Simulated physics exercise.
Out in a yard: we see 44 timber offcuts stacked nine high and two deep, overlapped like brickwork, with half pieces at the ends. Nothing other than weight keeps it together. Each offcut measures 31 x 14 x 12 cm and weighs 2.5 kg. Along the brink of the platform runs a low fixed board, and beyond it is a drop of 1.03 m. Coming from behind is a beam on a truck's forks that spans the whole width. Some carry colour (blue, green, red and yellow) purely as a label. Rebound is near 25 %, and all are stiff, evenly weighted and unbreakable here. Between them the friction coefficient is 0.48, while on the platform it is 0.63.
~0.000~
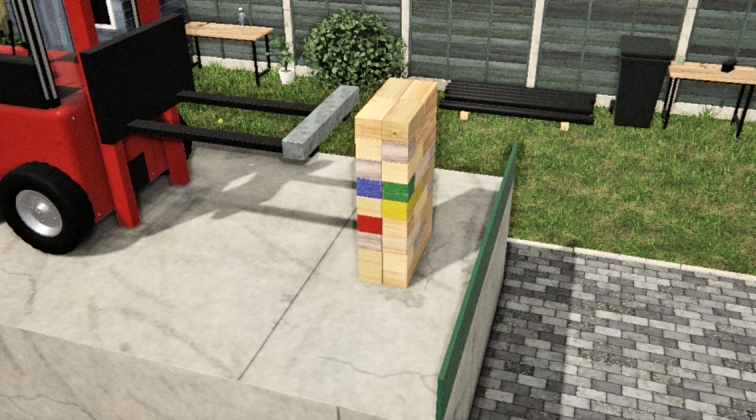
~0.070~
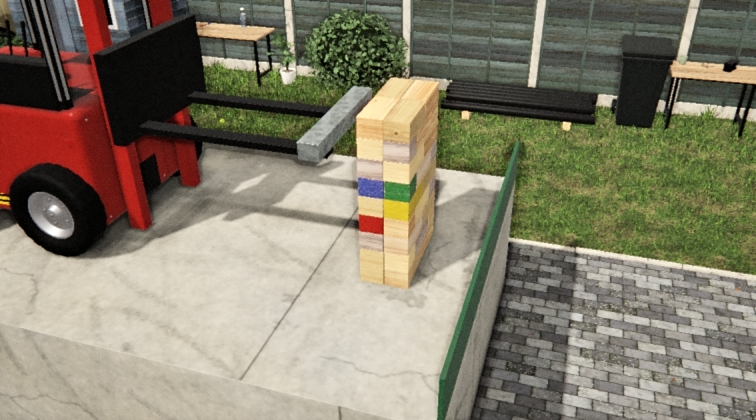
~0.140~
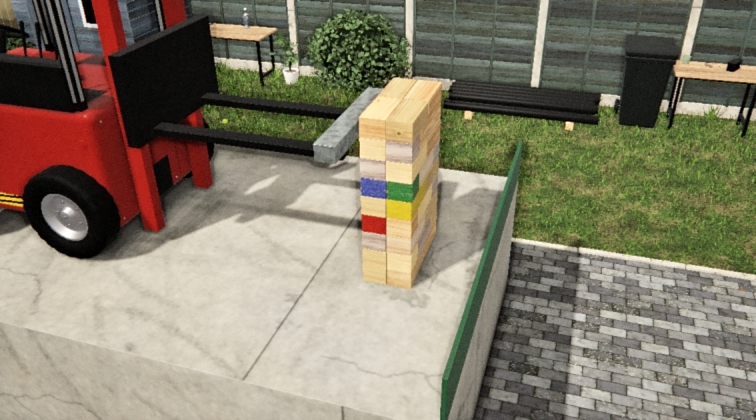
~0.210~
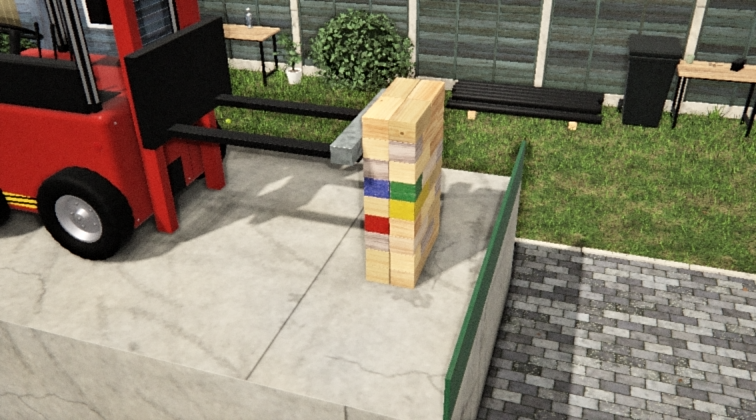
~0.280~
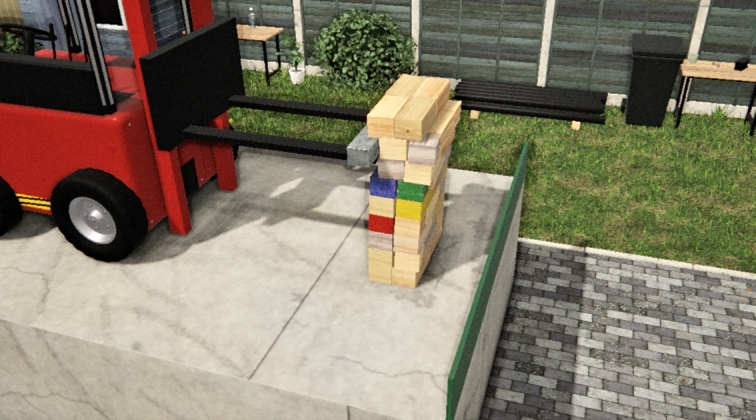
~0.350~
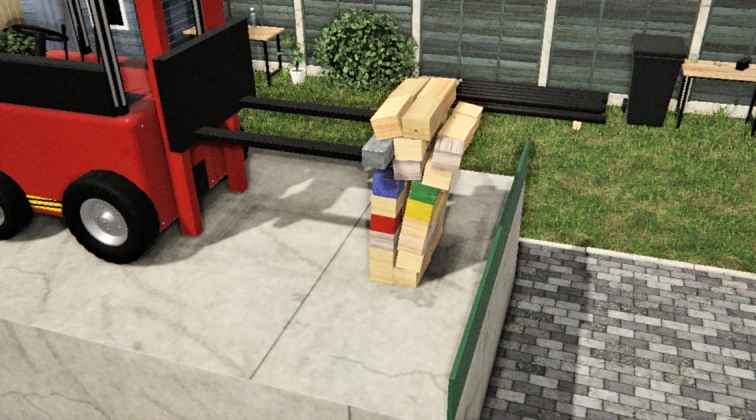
In a yard, a red forklift driving a grey beam rightward into a stack of wooden blocks, pushing its upper rows askew.
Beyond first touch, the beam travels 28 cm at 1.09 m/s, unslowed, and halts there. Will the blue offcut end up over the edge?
Oh, that one hangs in there.
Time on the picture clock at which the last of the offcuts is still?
Rest time: Around 3.0 s.
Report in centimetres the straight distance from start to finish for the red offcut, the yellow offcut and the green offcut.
About: Red 0, yellow 50, green 175.
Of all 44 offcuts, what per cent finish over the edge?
Roughly 20 percent.
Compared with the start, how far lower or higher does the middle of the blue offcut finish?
0 cm lower.
After 0.48 s, none of the 44 offcuts over the edge, 30 disturbed; blue offcut shifted 12 mm; yellow offcut leaning 26°.
After 0.74 s, none of the 44 offcuts over the edge, 31 disturbed; blue offcut shifted 16 mm; green offcut on its side.
After 1.24 s, 8 of the 44 offcuts over the edge; blue offcut unmoved; green offcut leaning 37°, 1.58 m lower.
At rest (3.4 s), 8 of the 44 offcuts over the edge; blue offcut unmoved; green offcut on its side; yellow offcut 32 cm lower. As the last picture would show them, middles, blue offcut near (386, 182).
